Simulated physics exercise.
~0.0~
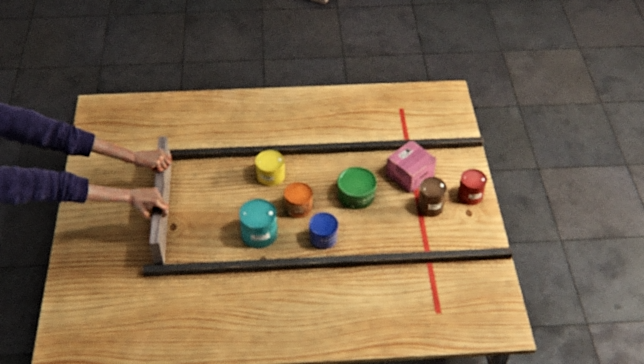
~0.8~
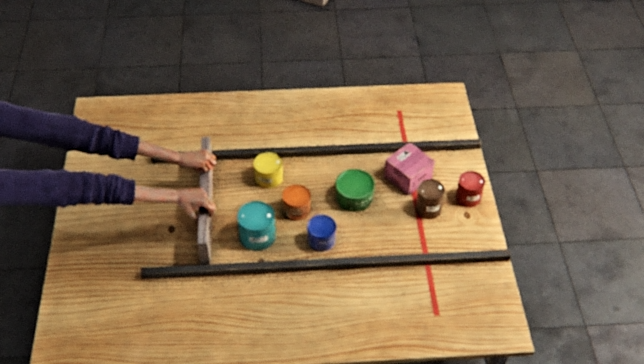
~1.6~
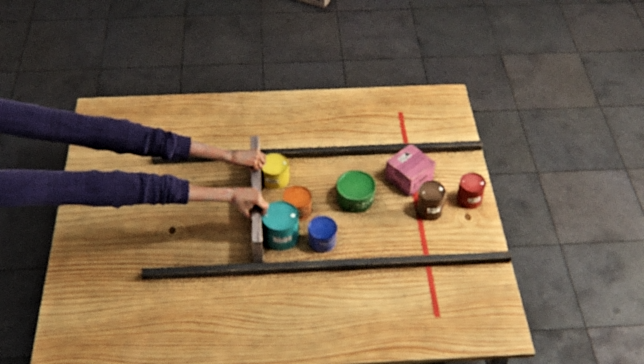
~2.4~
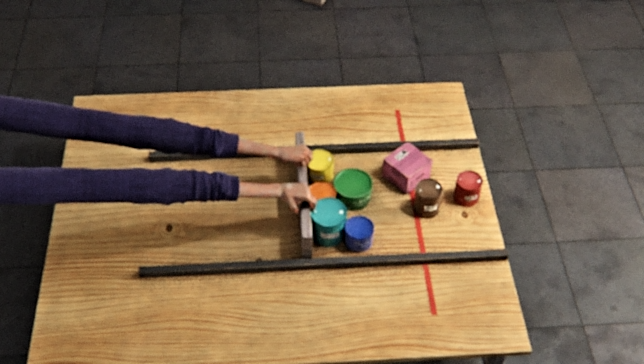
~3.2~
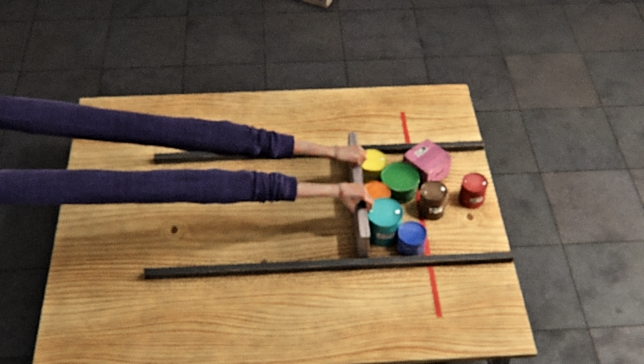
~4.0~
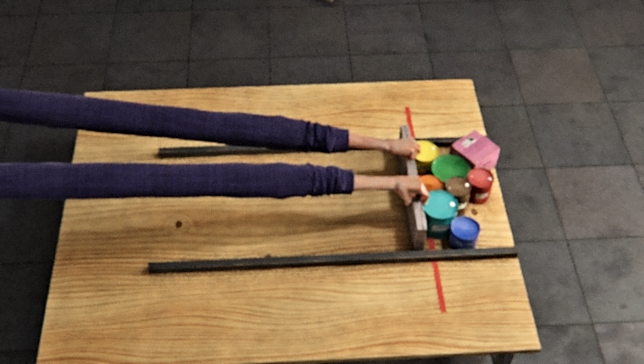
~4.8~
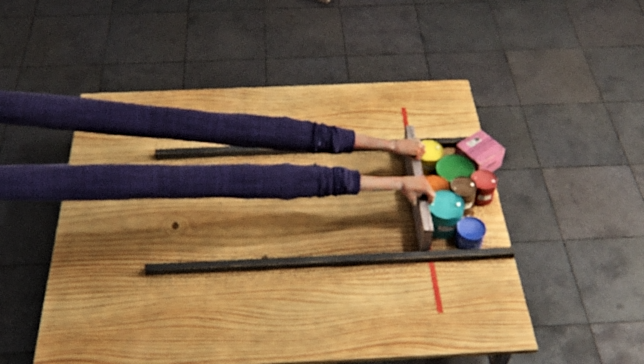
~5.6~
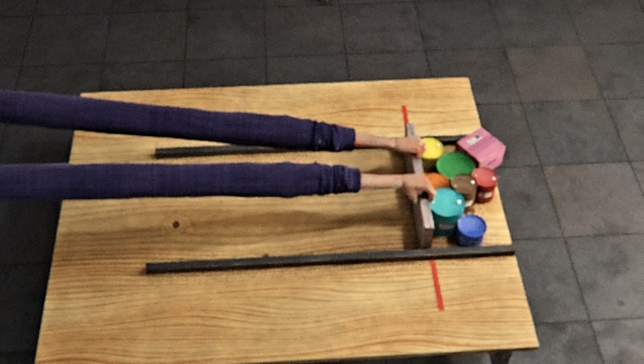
The clip shows two hands pushing a plank rightward between two dark battens on a wooden platform, gathering colourful tubs and a pink parcel ahead of it until it stops near the red tape, with the items crowded at the right edge and none falling off.
